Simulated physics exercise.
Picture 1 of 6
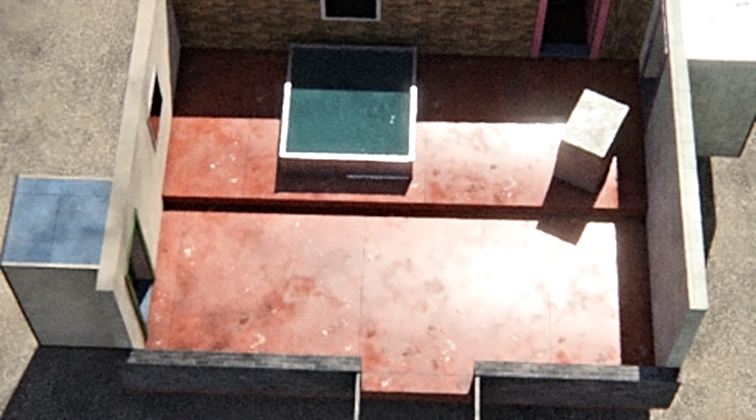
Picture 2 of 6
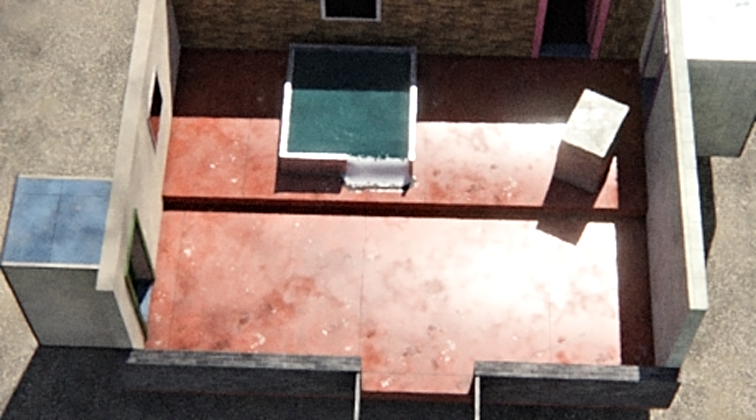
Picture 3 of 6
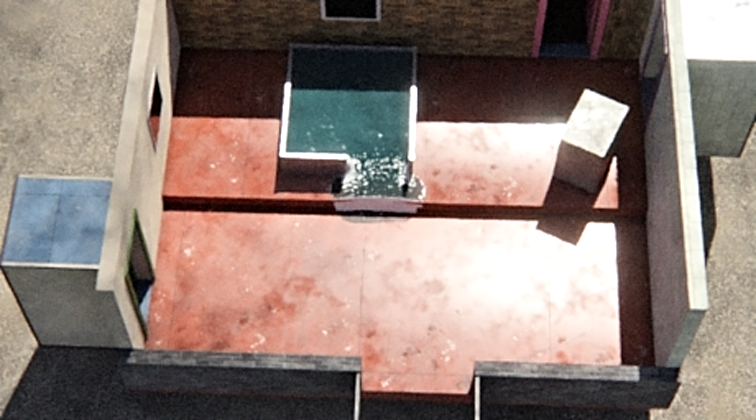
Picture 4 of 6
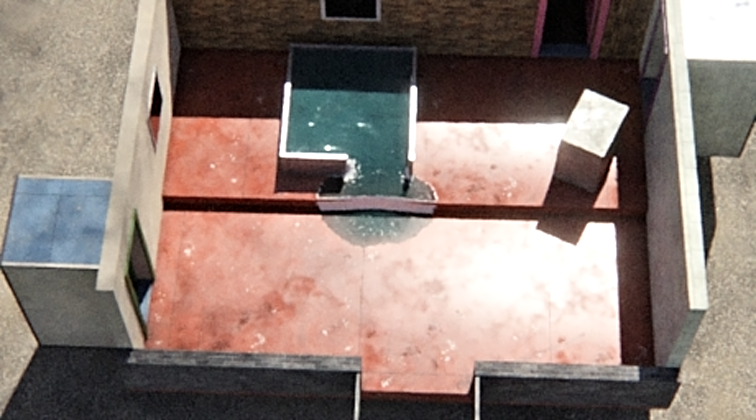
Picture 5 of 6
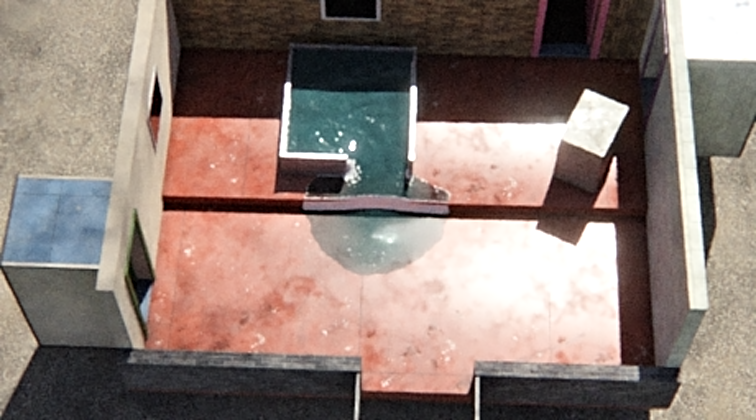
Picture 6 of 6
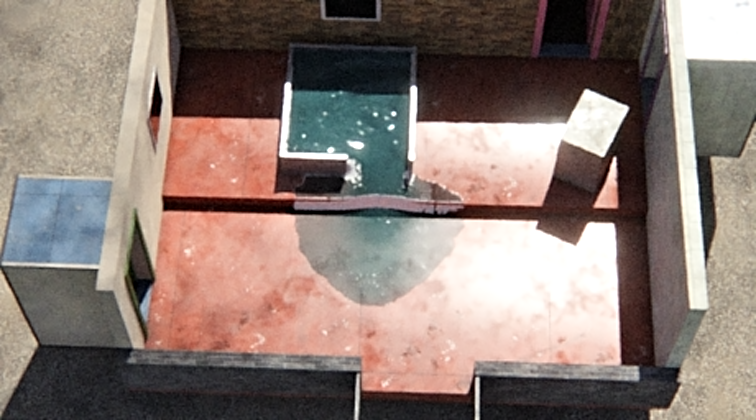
In the video, water pours through a gap in the front wall of a square tank in a walled, reddish two-level yard, crosses the step, and spreads in a widening rounded pool over the lower floor toward the viewer.
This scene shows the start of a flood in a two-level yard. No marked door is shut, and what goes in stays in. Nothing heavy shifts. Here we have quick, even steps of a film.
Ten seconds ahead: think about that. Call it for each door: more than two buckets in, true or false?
Green door false, pink door false, purple door false.
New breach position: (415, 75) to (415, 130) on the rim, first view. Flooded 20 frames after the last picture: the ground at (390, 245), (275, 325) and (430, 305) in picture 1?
The first spot is spared, the second spared, the third spared.
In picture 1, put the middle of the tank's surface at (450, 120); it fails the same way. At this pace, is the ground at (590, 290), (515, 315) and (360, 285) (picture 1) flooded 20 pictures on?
Spot by spot, in the order asked: Swamped, swamped, untouched.
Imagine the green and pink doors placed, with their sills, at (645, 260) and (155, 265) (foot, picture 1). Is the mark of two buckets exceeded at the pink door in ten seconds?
Result: Pink door remains below.
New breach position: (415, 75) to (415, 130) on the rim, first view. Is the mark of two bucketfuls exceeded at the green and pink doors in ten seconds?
Result - green undershoots, pink overshoots.
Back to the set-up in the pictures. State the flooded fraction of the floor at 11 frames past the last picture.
Some 30 in a hundred.
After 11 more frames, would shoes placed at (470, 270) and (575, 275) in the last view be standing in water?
Submerged, then untouched.
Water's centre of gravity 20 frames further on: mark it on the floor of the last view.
Close to (363, 197), I reckon.
A moment on, water covers 20 % of the floor; the green door not reached, the pink door not reached, the purple door not reached.
Next, water covers 30 % of the floor; the green door not reached, the pink door not reached, the purple door not reached.
Then, water covers 40 % of the floor; the green door wet at the sill, nothing in, the pink door not reached, the purple door not reached.
Later, water covers 50 % of the floor; the green door under two buckets in, the pink door not reached, the purple door not reached.
In the end, water covers 55 % of the floor; the green door under two buckets in, the pink door not reached, the purple door not reached.
